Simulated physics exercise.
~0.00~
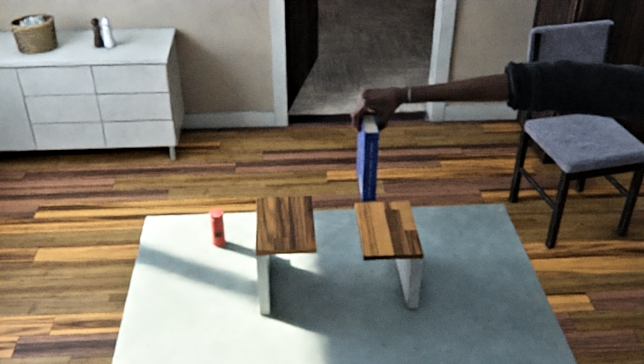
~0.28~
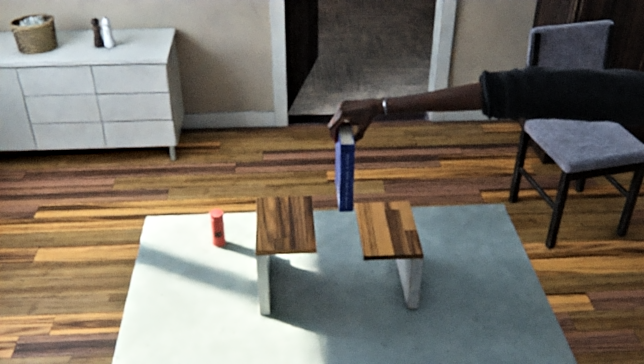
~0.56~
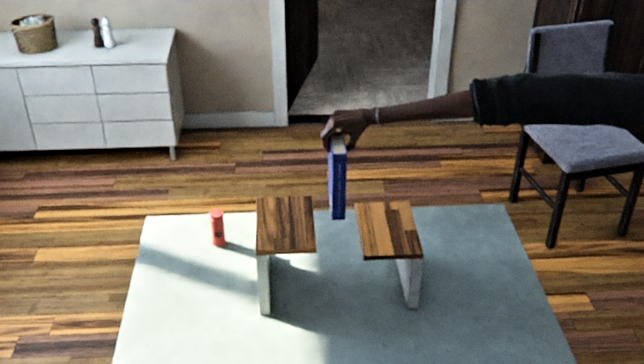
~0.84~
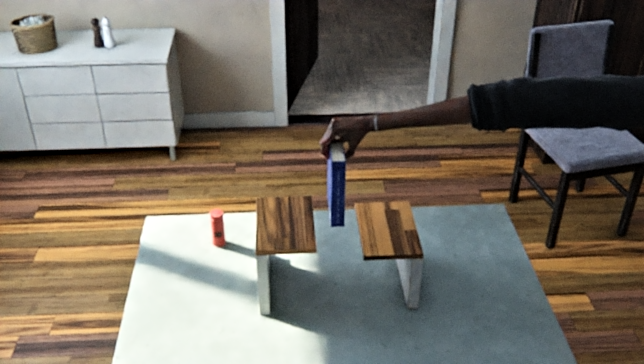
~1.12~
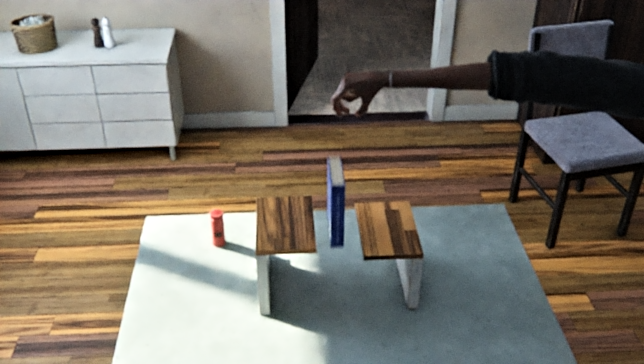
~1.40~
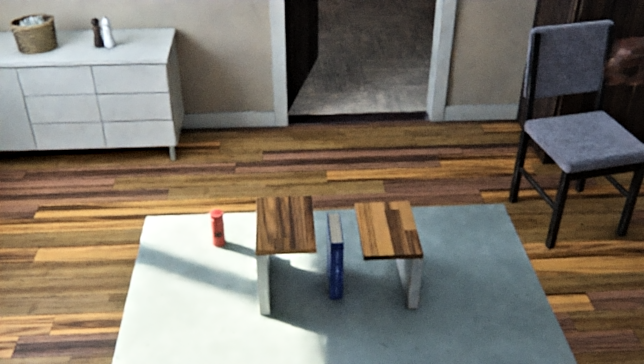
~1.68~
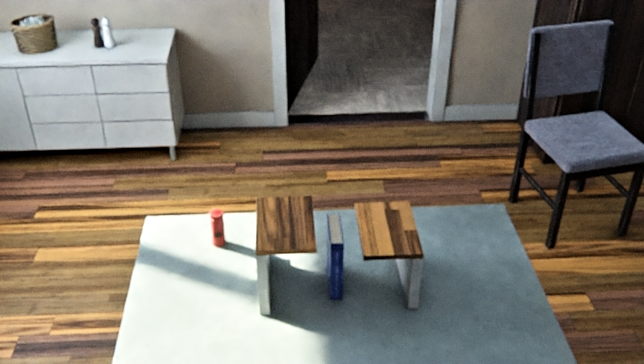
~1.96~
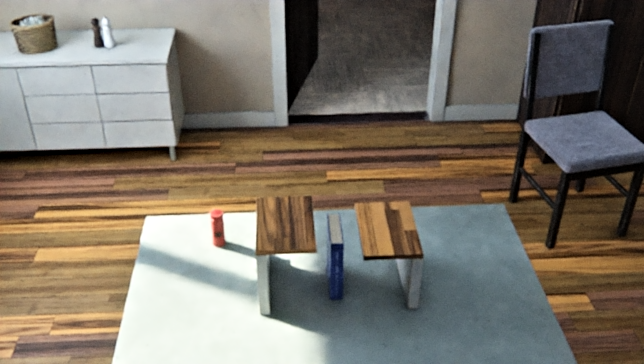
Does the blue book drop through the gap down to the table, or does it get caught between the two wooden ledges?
It drops through the gap and reaches the table, where it stays upright between the two ledges.
